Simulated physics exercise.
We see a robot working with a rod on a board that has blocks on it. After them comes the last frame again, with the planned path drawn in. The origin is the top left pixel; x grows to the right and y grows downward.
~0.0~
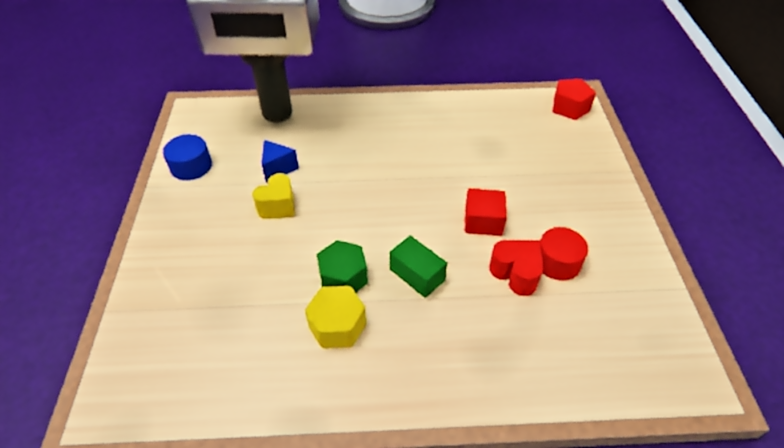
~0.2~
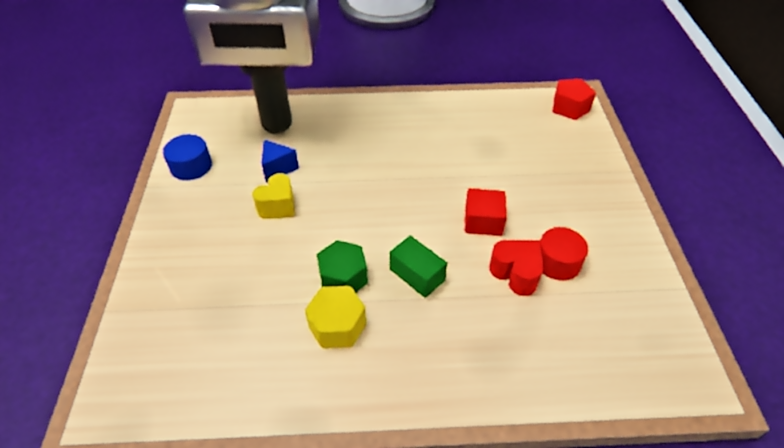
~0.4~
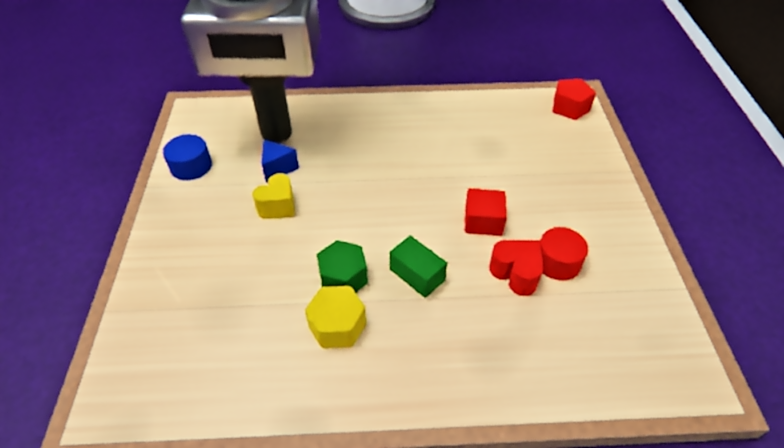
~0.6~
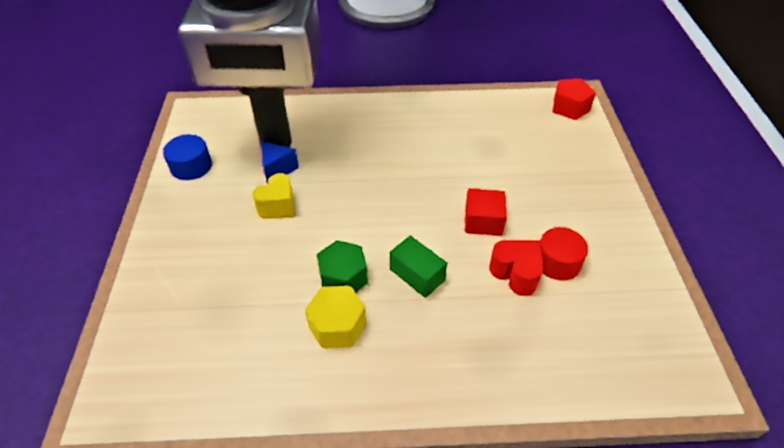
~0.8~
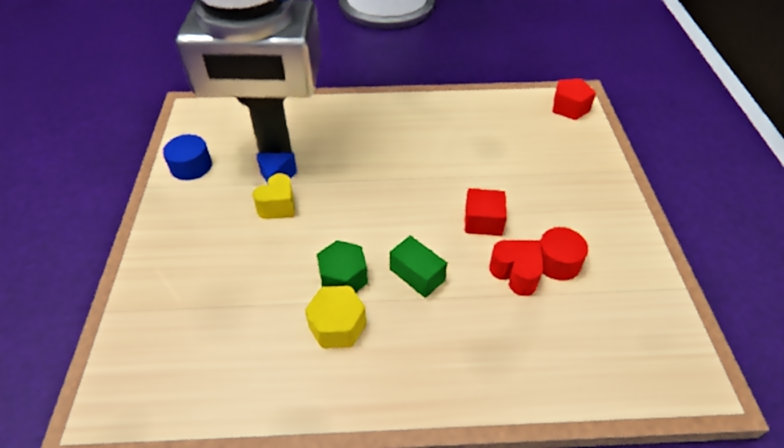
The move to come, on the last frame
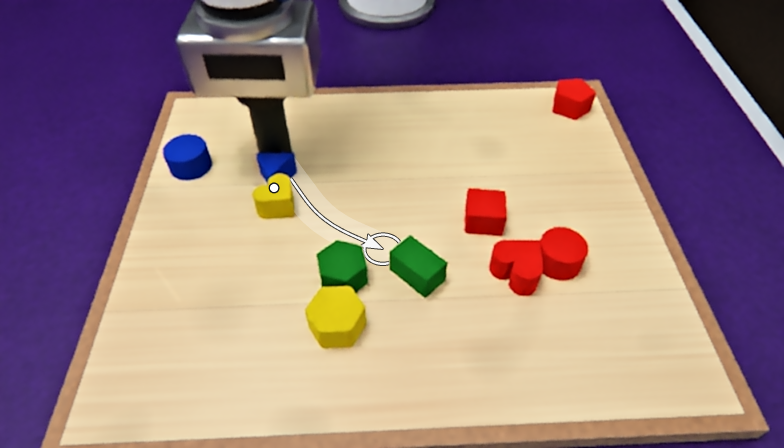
On a wooden board over purple, a robot's dark rod moves toward the viewer and nudges a blue triangular block slightly.
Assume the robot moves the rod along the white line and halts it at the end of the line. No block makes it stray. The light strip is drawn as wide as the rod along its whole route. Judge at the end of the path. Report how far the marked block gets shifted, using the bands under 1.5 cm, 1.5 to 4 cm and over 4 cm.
Between 1.5 and 4 cm.
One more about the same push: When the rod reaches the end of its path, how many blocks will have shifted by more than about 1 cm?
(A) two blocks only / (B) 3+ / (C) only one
Answer: A.
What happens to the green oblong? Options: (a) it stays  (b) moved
I choose a.
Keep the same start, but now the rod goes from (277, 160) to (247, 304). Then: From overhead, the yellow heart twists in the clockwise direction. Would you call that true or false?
Verdict: False.
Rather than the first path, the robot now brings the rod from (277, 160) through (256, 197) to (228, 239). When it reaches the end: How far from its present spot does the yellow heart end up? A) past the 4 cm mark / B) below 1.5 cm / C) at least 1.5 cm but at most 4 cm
I choose C.
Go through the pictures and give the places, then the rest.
The first frame shows rod's lower end at (277, 113); blue triangular piece at (274, 151); yellow heart at (274, 188); green oblong at (418, 256).
The second frame shows rod at (277, 123); blocks still.
The third frame shows rod at (277, 133); blocks still.
The fourth frame shows rod at (276, 143); blocks still.
The fifth frame shows rod at (276, 153); blue triangular piece at (273, 160); yellow heart at (274, 188); green oblong at (418, 256).
Drawn move, from (277, 160) via (314, 210), ending at (383, 249); the dot is on the yellow heart.
On the path given first. One third of the way, rod at (299, 186); blue triangular piece at (261, 180), turned 40° clockwise; yellow heart at (277, 200), turned 30° clockwise.
Two thirds of the way, rod at (333, 219); blue triangular piece at (261, 181), turned 45° clockwise; yellow heart at (278, 208), turned 75° clockwise.
At the end, rod at (383, 242); blue triangular piece at (261, 181), turned 45° clockwise; yellow heart at (278, 208), turned 75° clockwise; green oblong still.
